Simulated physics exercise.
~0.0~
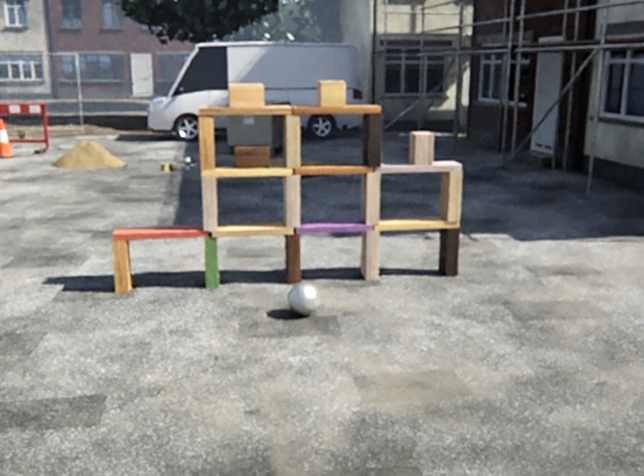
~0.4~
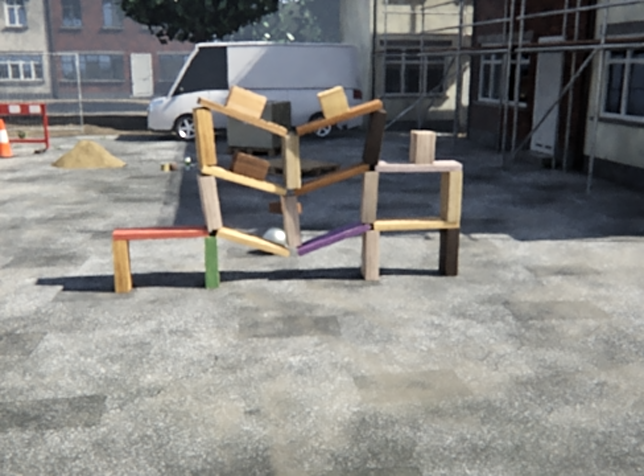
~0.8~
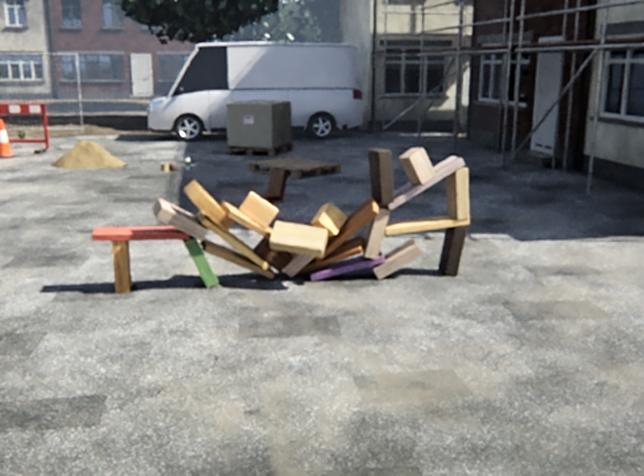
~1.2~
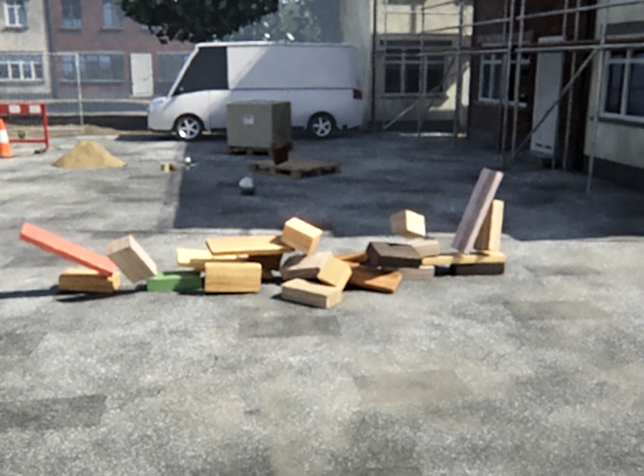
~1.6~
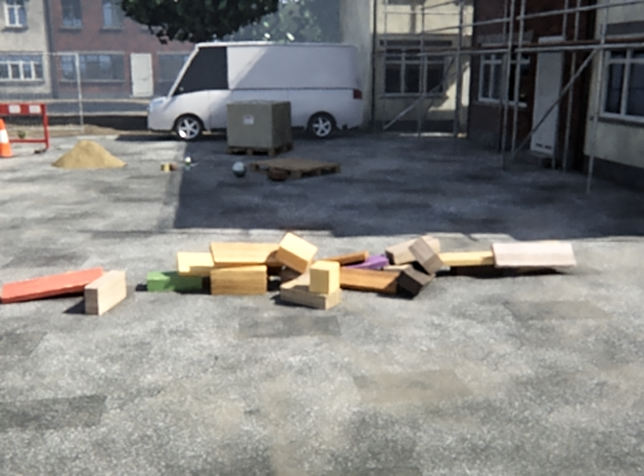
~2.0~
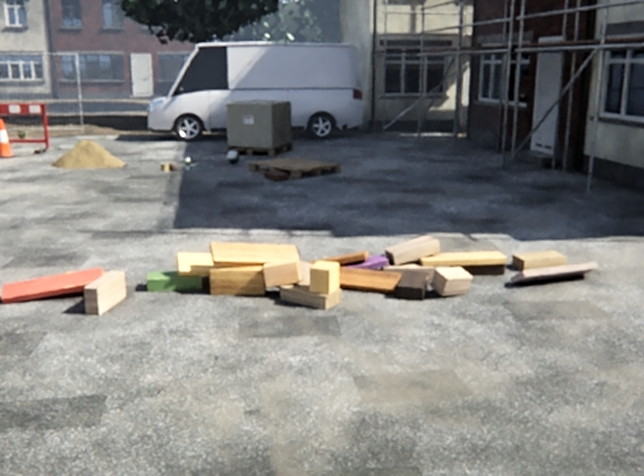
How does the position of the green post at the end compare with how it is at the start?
At the start the green post stands upright under the structure, and at the end it lies on its side on the ground among the fallen pieces.
